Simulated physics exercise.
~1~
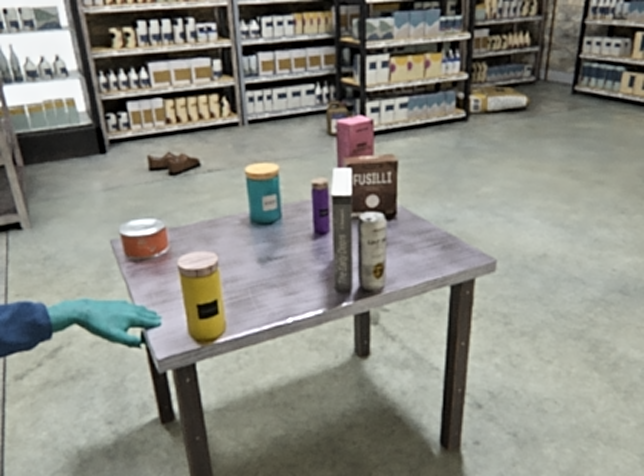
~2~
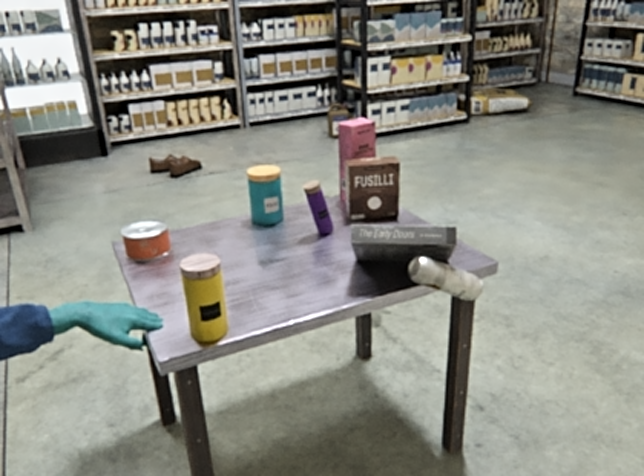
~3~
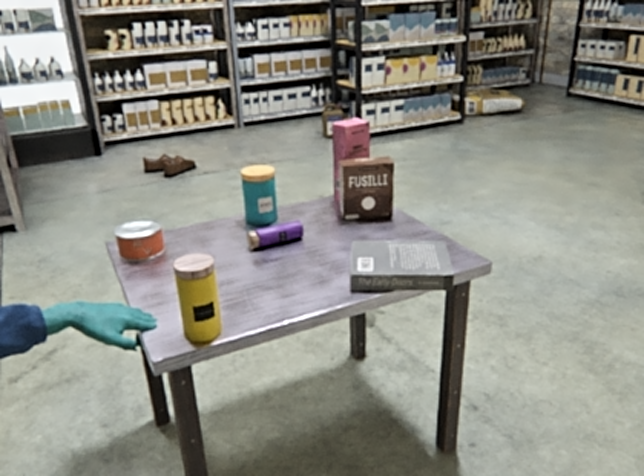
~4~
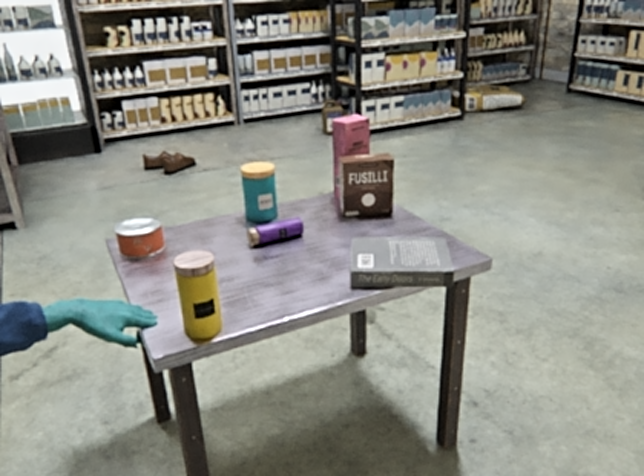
In a store, a book, white can and purple shaker topple; the can leaves the table.
